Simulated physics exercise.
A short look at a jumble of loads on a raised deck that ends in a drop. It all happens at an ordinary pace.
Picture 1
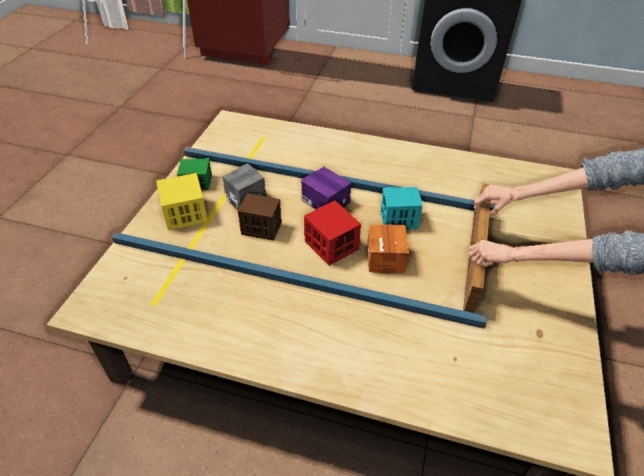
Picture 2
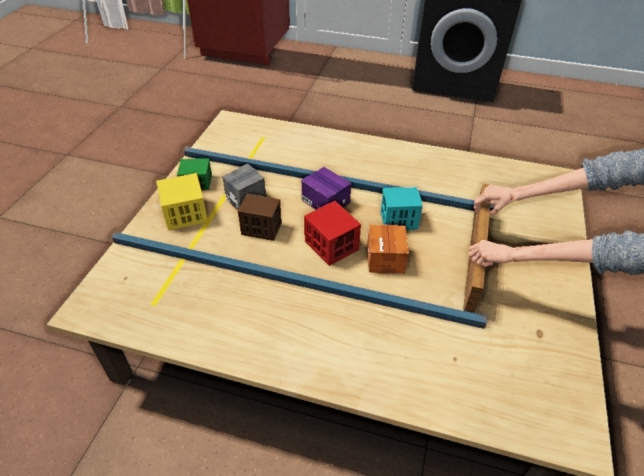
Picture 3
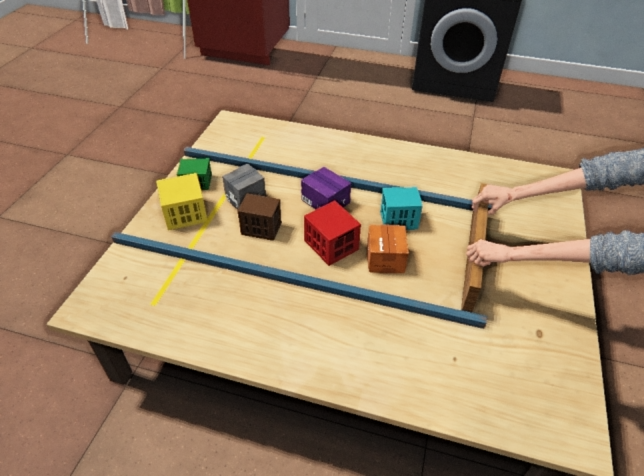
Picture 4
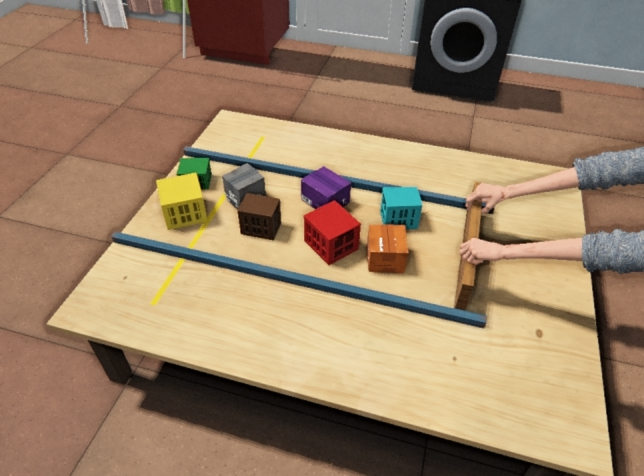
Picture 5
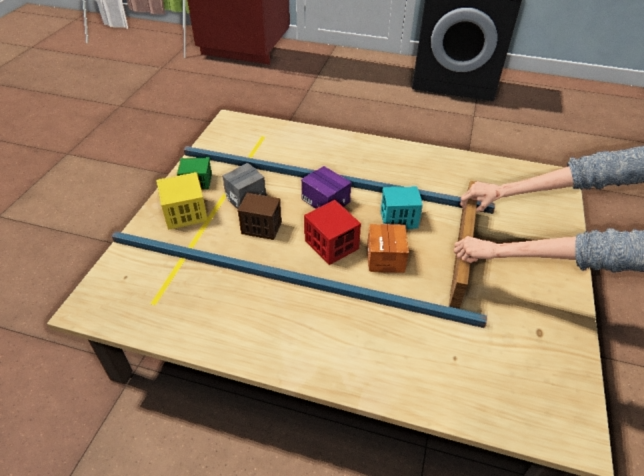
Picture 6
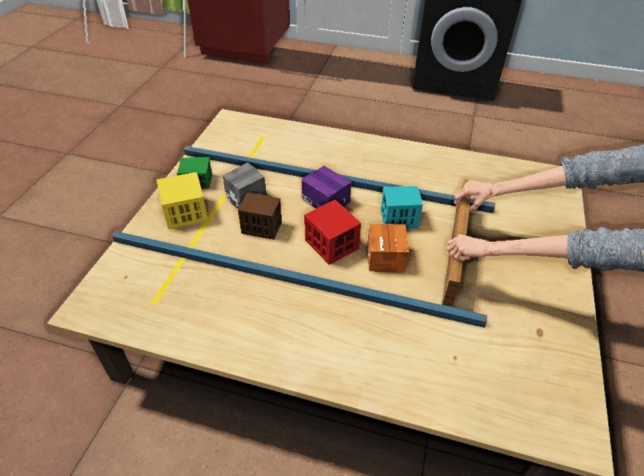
On a wooden table, two hands slide a plank slightly left toward several colourful boxes.
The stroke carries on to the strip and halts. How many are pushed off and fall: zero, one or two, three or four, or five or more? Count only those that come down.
In the end the number that fall off is three or four.
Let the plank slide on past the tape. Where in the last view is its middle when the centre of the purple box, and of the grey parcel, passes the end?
Its middle is around (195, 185) and around (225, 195).
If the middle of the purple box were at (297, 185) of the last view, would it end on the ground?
From there it holds on.
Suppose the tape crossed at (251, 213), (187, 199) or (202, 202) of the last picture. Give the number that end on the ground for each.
Down on the ground: 1, 6 and 4.
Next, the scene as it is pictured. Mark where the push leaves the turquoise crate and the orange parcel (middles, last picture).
The turquoise crate at (218, 168), the orange parcel at (193, 204).
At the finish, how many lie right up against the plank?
That makes 2.
A little later, none off yet; green crate at rest near (195, 173); yellow crate at rest near (183, 201); grey parcel at rest near (245, 187).
Next, none off yet; green crate at rest near (195, 173); yellow crate shifted a little near (178, 200); grey parcel shifted a little near (231, 185).
Later still, none off yet; green crate shifted a little near (185, 167); yellow crate tilted a little near (134, 188); grey parcel shifted well along near (180, 182).
When it is over, the number that fall off is three or four; down, brown crate, grey parcel, yellow crate and green crate.
